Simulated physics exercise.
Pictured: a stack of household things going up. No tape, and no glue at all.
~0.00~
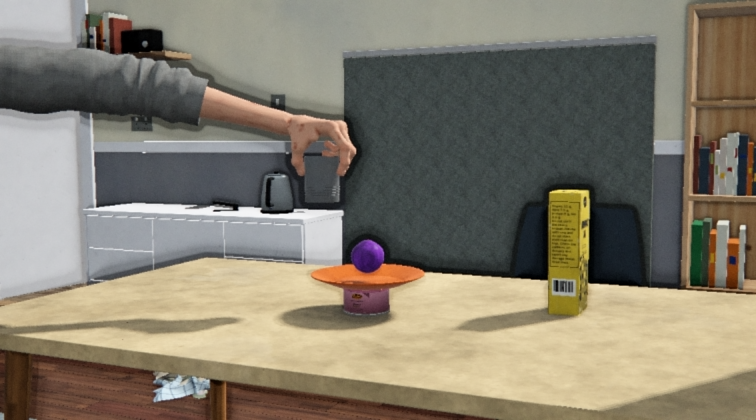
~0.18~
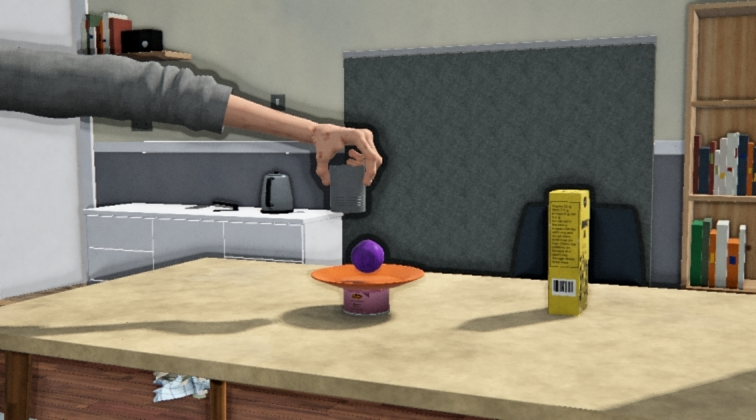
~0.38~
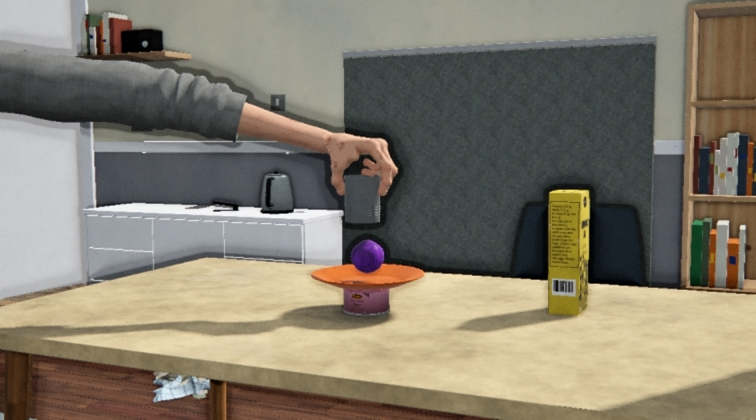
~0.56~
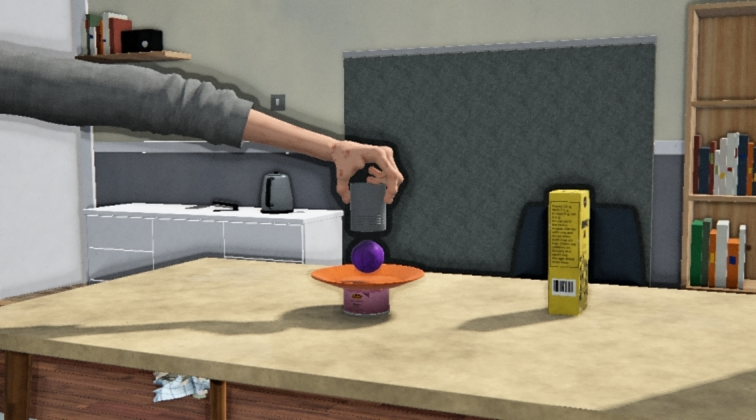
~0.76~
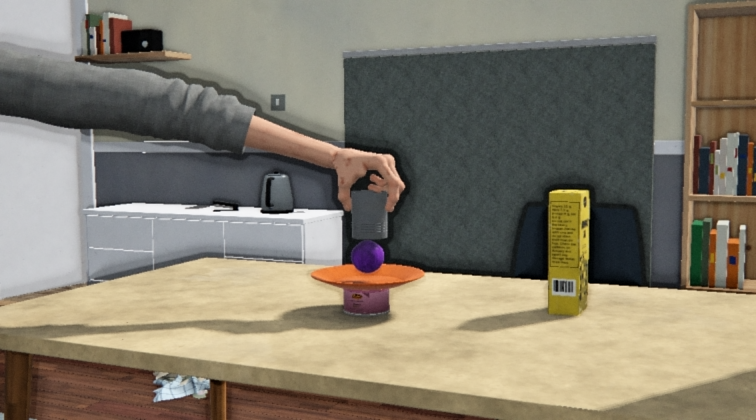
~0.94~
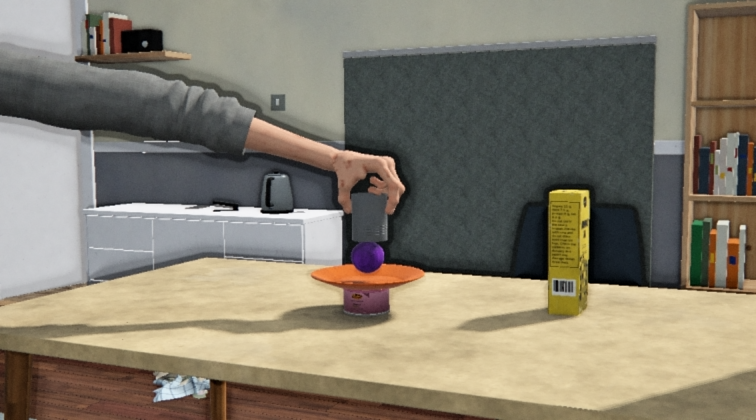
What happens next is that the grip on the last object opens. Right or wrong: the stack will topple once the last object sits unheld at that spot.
Right.
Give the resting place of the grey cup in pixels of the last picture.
Near (496, 306).
After 1.44 s, grey cup now fallen.
After 1.64 s, things are still on the move.
After 1.84 s, as before.
At rest (4.0 s), fallen, grey cup; the other 4 in place. Seen from the same camera at the end, grey cup near (496, 306). The pile loses its balance.
